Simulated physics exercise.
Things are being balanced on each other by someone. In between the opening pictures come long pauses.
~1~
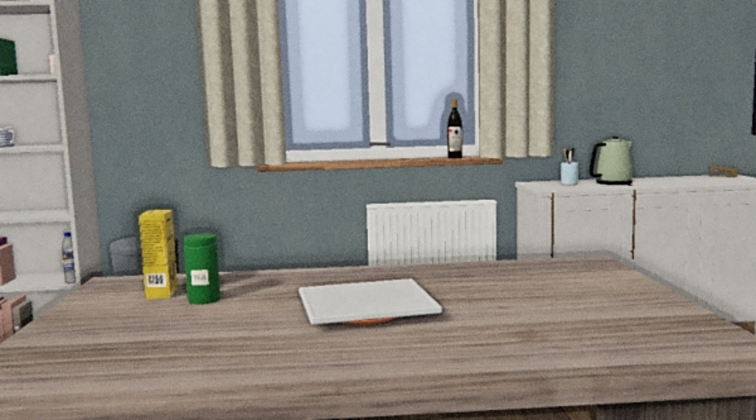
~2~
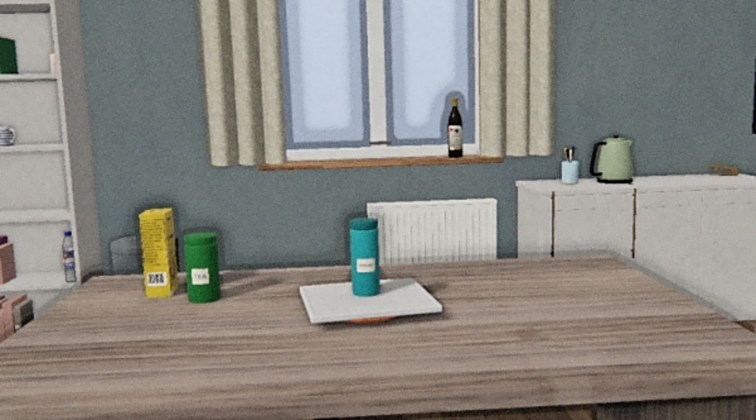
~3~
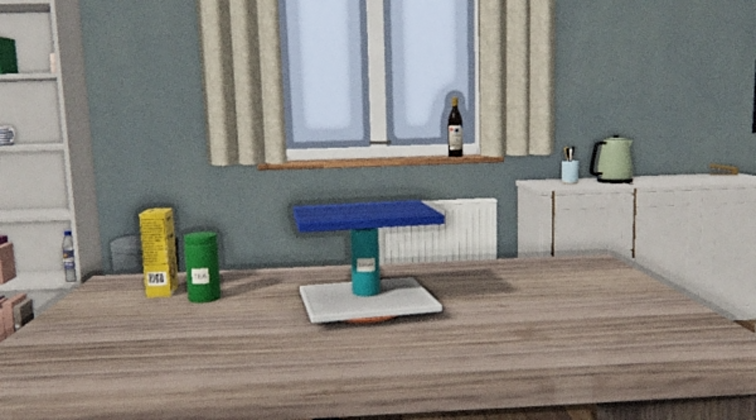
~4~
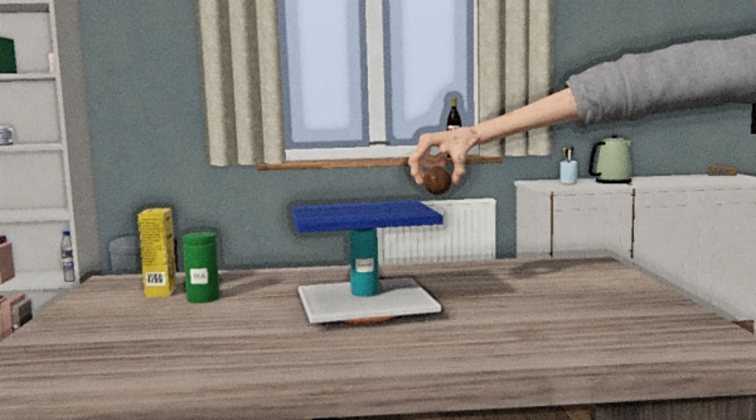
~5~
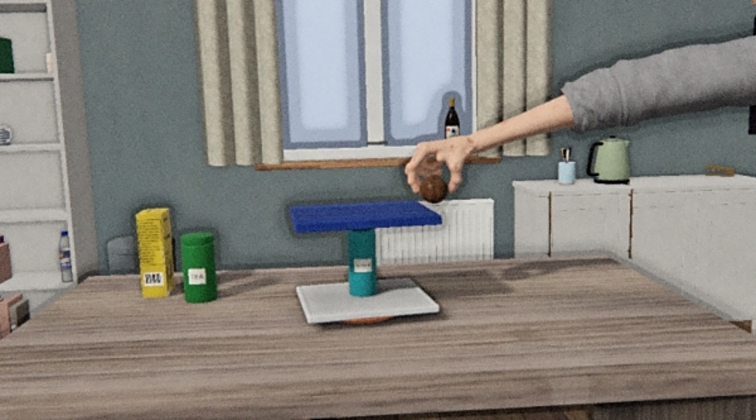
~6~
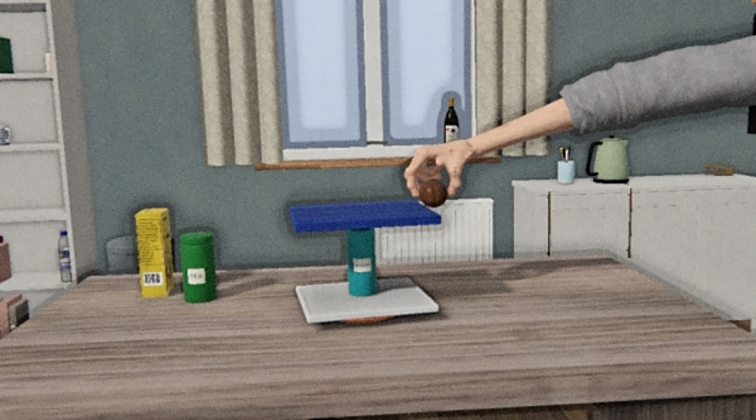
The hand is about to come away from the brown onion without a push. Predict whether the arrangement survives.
Prediction: It does not survive.
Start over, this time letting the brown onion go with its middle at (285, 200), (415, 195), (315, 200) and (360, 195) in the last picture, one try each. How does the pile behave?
Well, on the first go it tumbles down, on the second it stays steady, on the third it stays steady, and on the fourth it stays steady.
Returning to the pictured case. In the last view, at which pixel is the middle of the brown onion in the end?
Look around (478, 290) in the final frame.
Then, 0.30 s on from there, brown onion now fallen.
Then, 0.40 s on from there, things are still on the move.
Then, 0.60 s on from there, as before.
Then, 2.00 s on from there, nothing new.
In the end, fallen, brown onion; the other 6 unmoved. At the end, from the last picture's camera, brown onion near (478, 290). The pile comes apart.
